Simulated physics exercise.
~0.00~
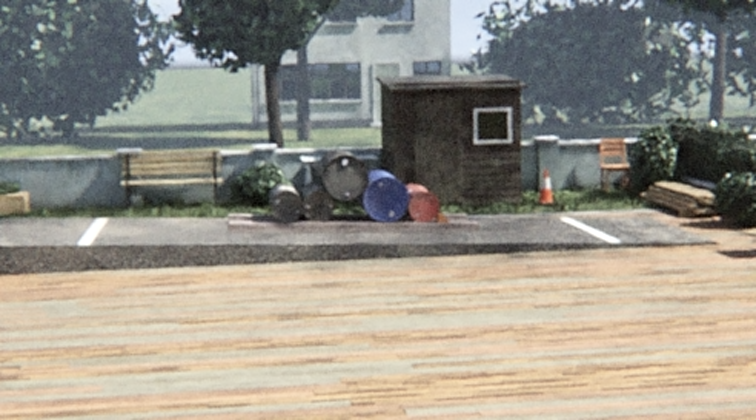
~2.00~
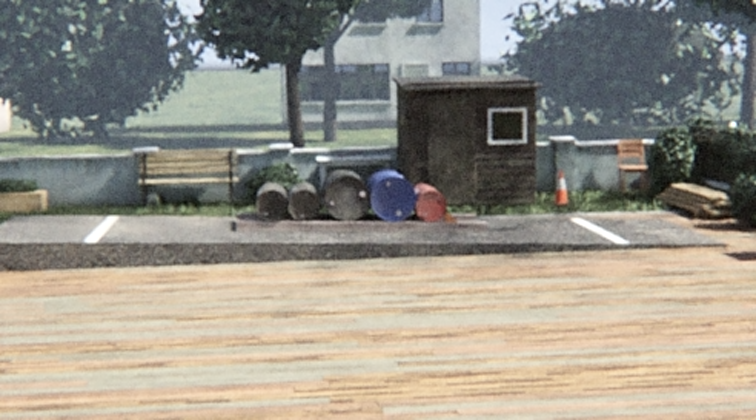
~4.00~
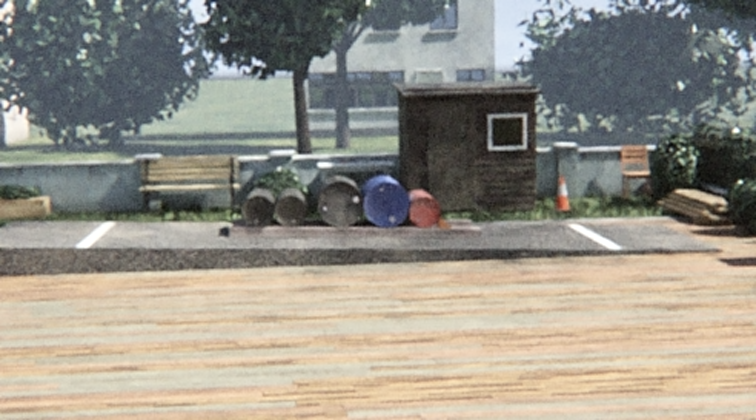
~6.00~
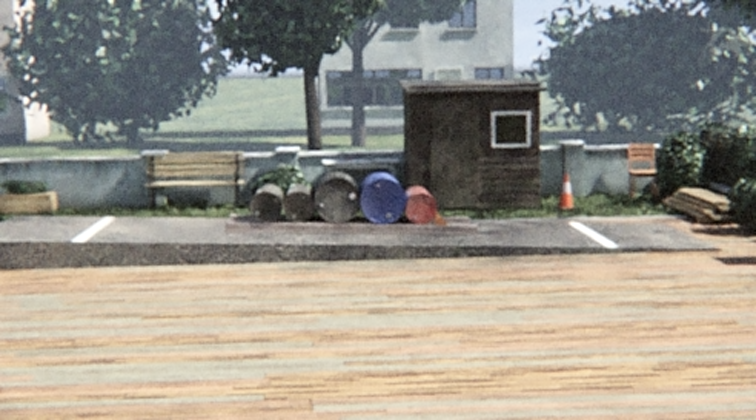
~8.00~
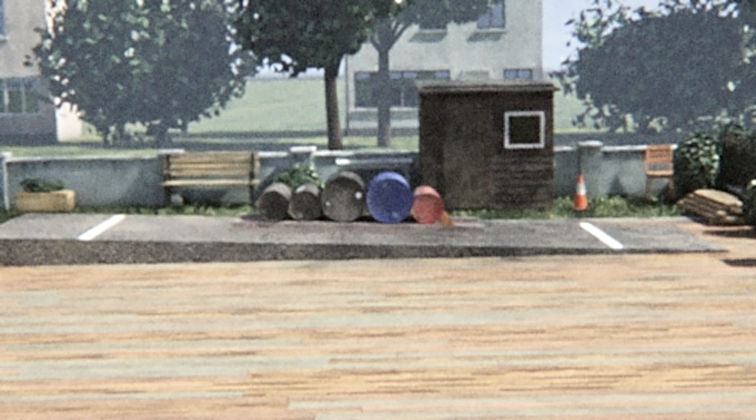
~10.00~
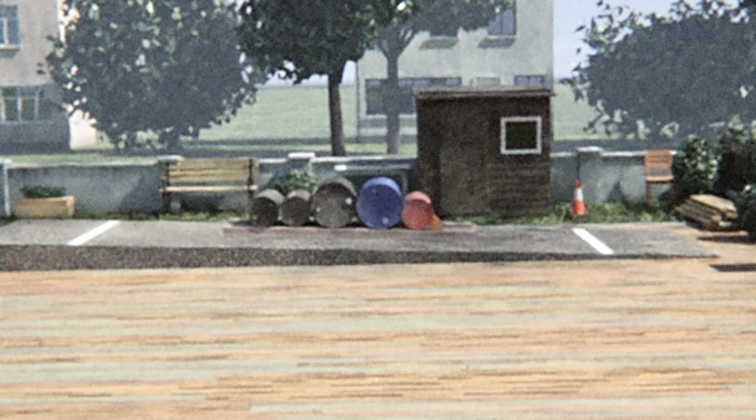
We see a row of drums on low timbers before a dark shed, where a large grey drum perched above its neighbours drops between them as the two at left shift outward, while the blue and red drums stay put and all five end resting side by side.
